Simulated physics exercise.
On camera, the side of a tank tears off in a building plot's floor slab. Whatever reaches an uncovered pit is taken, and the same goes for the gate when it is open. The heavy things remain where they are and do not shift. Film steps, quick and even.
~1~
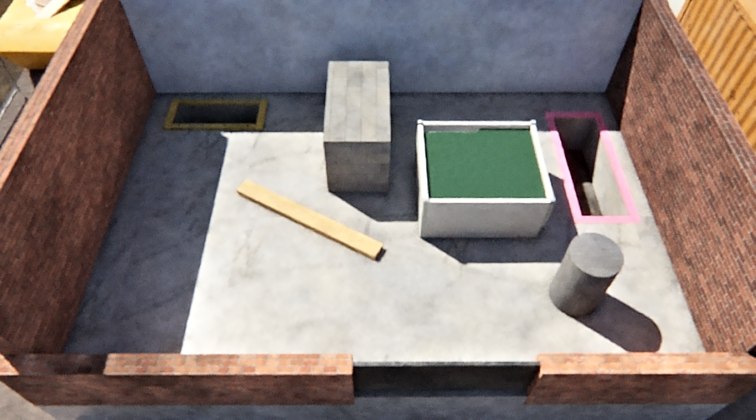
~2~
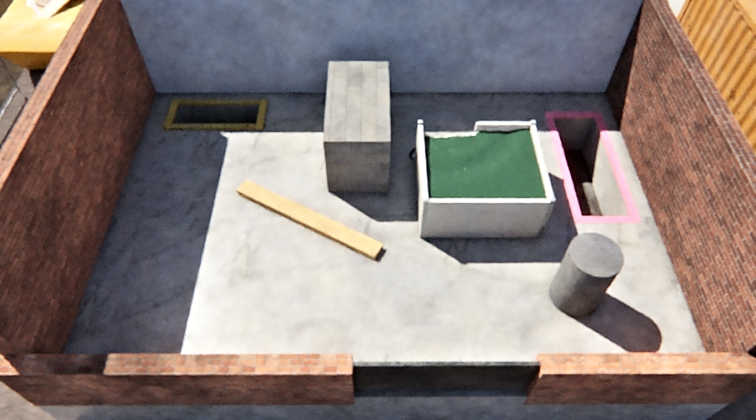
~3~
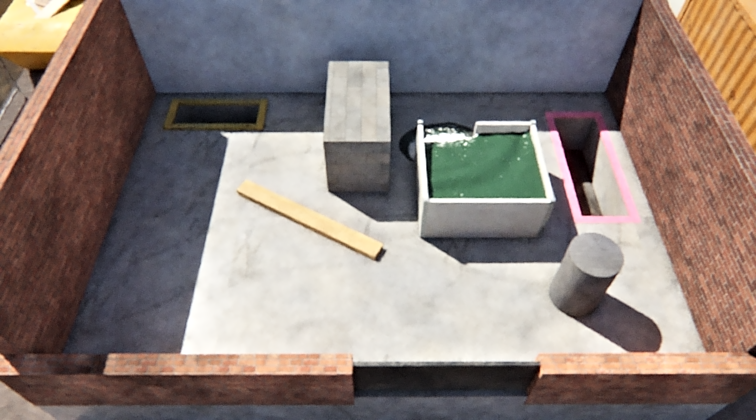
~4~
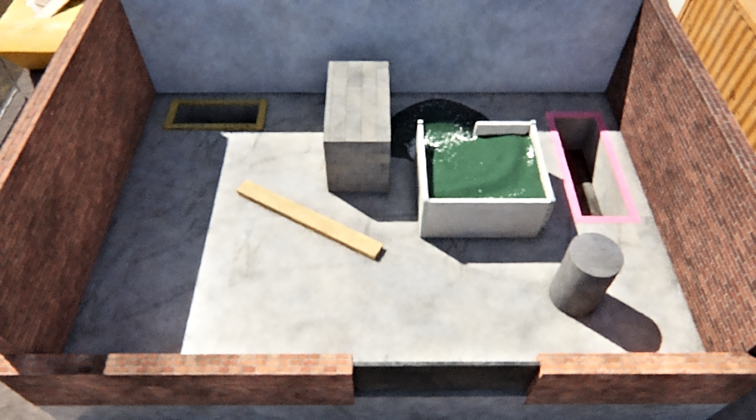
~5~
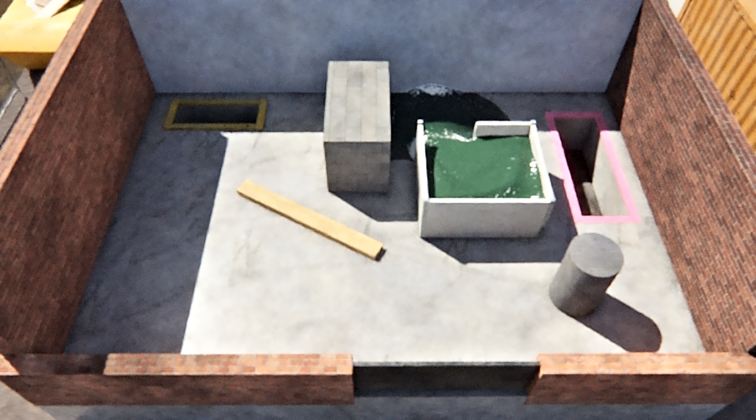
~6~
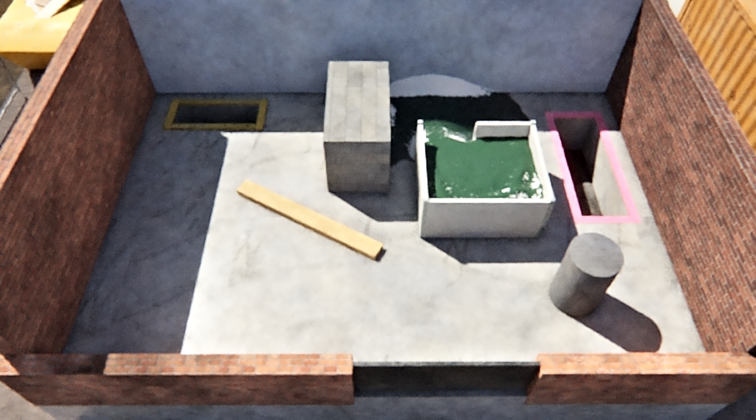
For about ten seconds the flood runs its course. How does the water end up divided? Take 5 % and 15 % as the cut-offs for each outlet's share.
In the end, the gate ends up with less than 5 %, the pink pit ends up with more than 15 %, the yellow pit ends up with 5 to 15 %.
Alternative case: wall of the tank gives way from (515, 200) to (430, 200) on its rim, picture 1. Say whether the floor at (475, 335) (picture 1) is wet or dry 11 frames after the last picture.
I reckon that spot ends up drenched.
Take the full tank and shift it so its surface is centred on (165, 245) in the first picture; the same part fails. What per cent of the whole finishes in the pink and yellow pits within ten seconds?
Result in per cent: Pink pit 8, yellow pit 50.
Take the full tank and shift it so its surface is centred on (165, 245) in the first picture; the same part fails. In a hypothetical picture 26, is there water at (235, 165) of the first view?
Soaked.
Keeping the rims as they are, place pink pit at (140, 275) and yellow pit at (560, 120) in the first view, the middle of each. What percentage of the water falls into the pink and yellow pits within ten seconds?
Split: Pink 15 %, yellow 20 %.
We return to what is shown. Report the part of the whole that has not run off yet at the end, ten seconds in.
Around 48 parts in a hundred.
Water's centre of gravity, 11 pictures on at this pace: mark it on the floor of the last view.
My pick is pixel (454, 154).
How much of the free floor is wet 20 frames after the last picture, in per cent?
Roughly 30 %.
A moment on, water covers 15 % of the floor; the gate 0 %, the pink pit 0 %, the yellow pit 0 %.
Next, water covers 25 % of the floor; the gate 0 %, the pink pit 3 %, the yellow pit 2 %.
Then, water covers 30 % of the floor; the gate 0 %, the pink pit 13 %, the yellow pit 6 %.
Later, water covers 45 % of the floor; the gate 0 %, the pink pit 28 %, the yellow pit 11 %.
In the end, water covers 60 % of the floor; the gate 0 %, the pink pit 39 %, the yellow pit 12 %.
